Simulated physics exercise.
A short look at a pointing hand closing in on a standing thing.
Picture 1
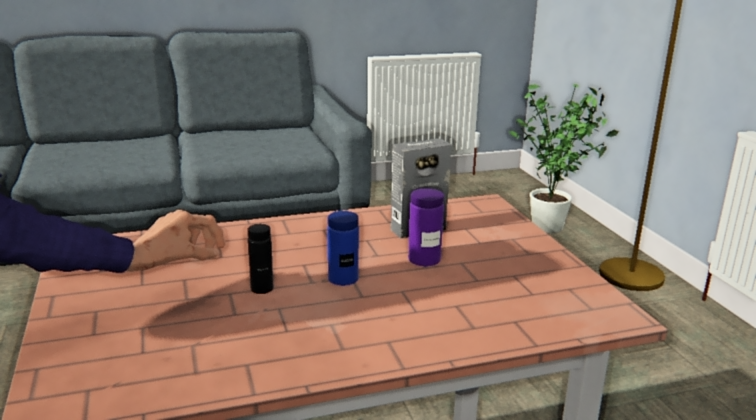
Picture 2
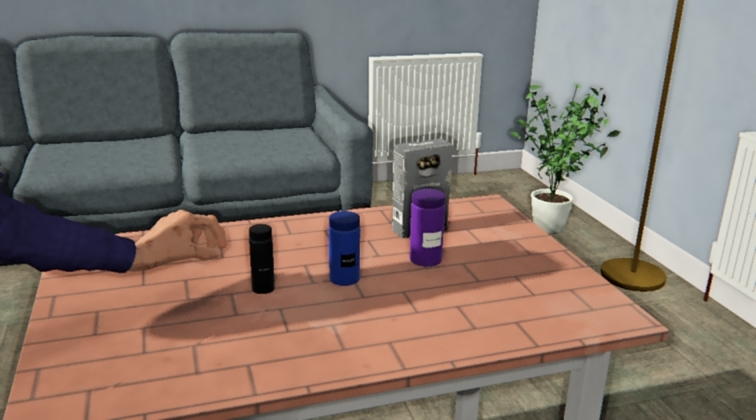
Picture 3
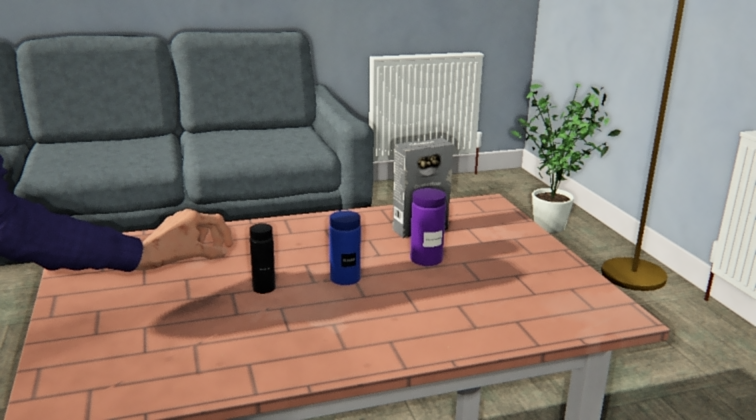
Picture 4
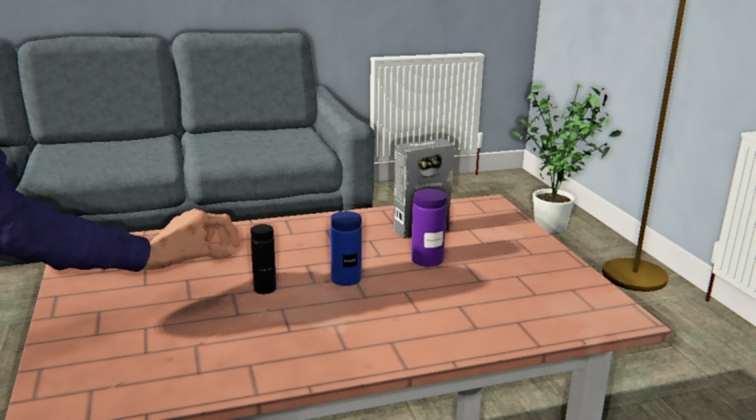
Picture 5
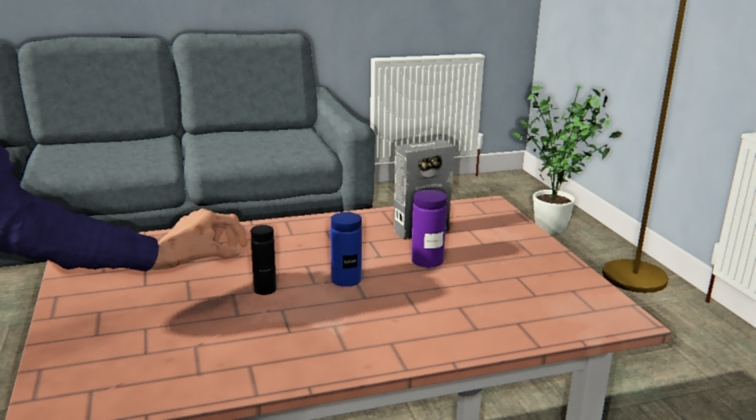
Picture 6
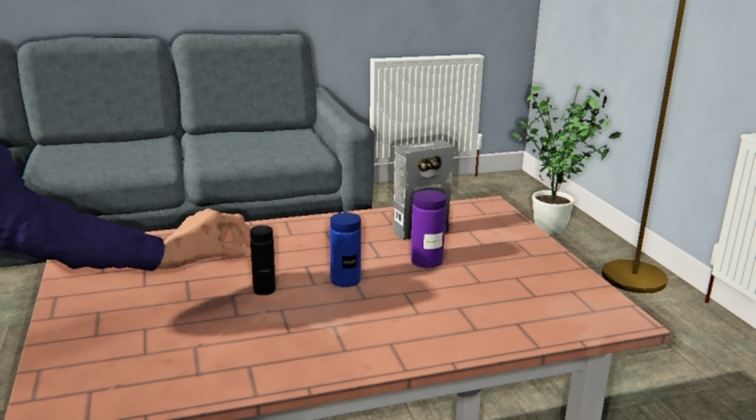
Living room with a brick-patterned table, a hand at left inching right toward a black shaker beside blue and purple containers.
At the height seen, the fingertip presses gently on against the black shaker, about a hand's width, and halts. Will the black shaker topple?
The black shaker falls over.
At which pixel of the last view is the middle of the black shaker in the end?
Around (298, 274).
Then, 0.30 s after the last picture, black shaker tipped 24° from how it was near (278, 257).
Then, 0.50 s after the last picture, black shaker tipped 62° from how it was near (298, 263).
Then, 0.70 s after the last picture, black shaker on its side near (298, 275).
Then, 1.80 s after the last picture, black shaker resting near (300, 275).
At rest, tipped over on the table, black shaker. Seen from the same camera at the end, black shaker near (298, 274).
